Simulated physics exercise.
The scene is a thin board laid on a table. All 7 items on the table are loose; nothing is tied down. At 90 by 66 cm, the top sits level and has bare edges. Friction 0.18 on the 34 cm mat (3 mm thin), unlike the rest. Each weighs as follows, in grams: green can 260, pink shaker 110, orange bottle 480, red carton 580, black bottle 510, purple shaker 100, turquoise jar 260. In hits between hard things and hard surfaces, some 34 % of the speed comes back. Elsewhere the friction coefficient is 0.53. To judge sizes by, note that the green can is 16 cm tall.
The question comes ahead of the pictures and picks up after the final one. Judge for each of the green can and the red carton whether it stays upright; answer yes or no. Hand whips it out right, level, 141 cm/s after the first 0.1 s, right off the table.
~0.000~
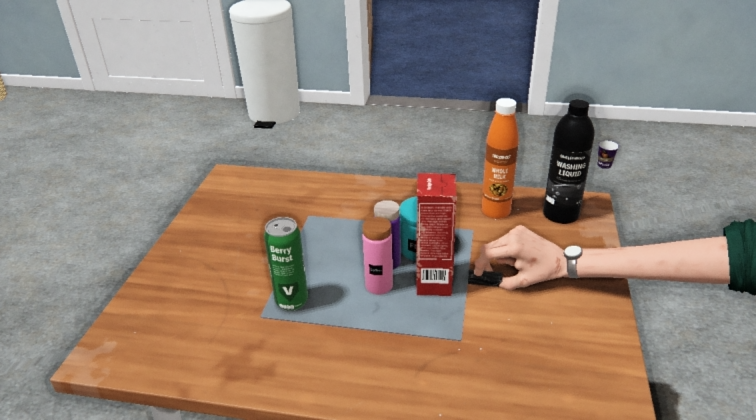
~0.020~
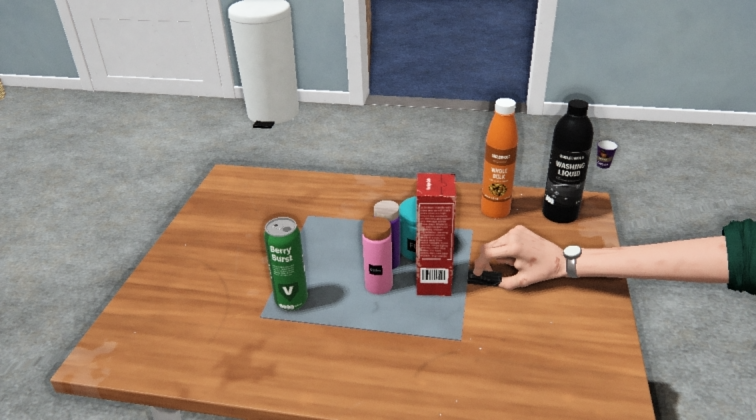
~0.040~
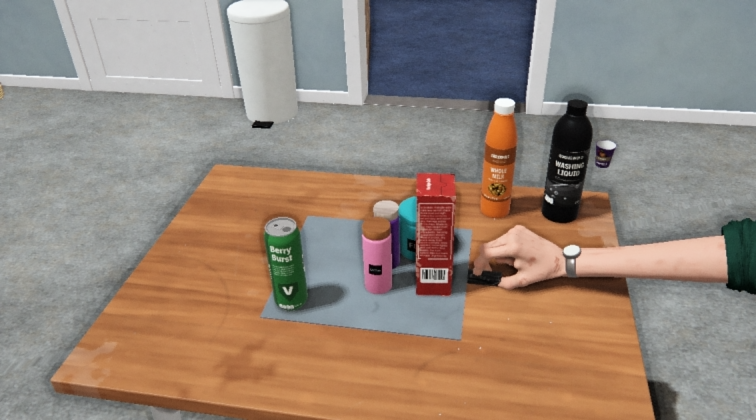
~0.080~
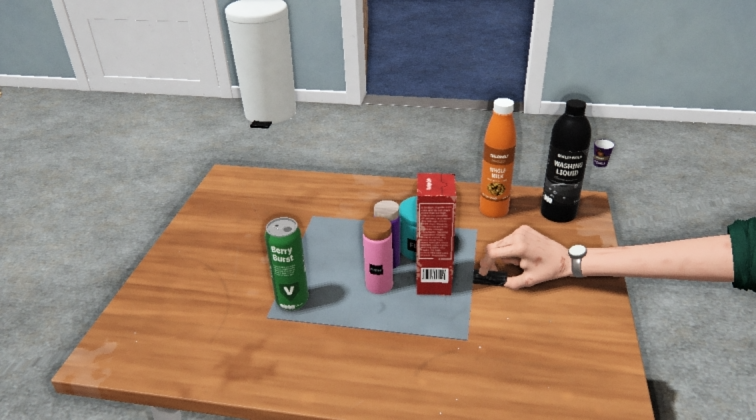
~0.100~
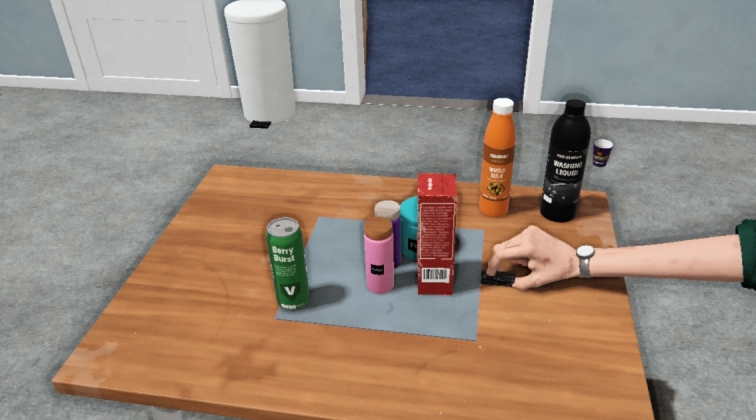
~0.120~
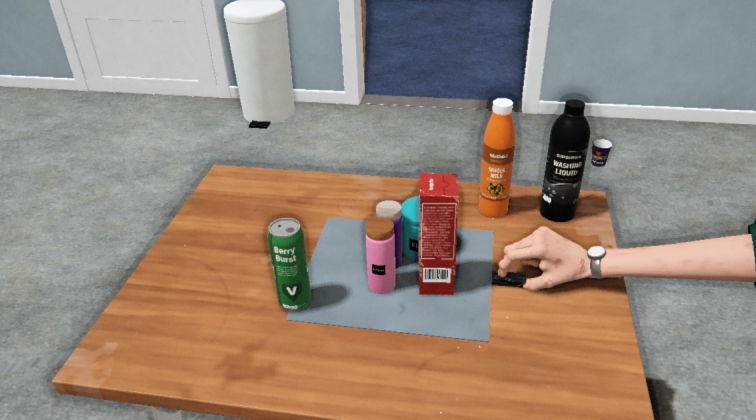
Green can: Yes, red carton: No.
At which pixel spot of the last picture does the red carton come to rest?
About (593, 273).
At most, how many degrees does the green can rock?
The peak tilt is 4°.
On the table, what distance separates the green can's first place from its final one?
Net shift near 2 cm.
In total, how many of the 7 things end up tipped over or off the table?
The answer: 3.
By 0.32 s, mat pulled 32 cm; red carton 7 cm from its spot near (475, 239); green can 2 cm from its spot near (297, 268); pink shaker tilted 5°.
By 0.72 s, mat pulled 85 cm; red carton tilted 50° near (563, 248); green can 2 cm from its spot near (297, 268); pink shaker tilted 74°.
When it is over (2.8 s), lying over on the table, pink shaker, red carton and purple shaker; not toppled but over 6 cm from the start, turquoise jar; the other 3 within 6 cm of the start. End places, in pixels of the last picture, green can near (297, 268), red carton near (593, 273).
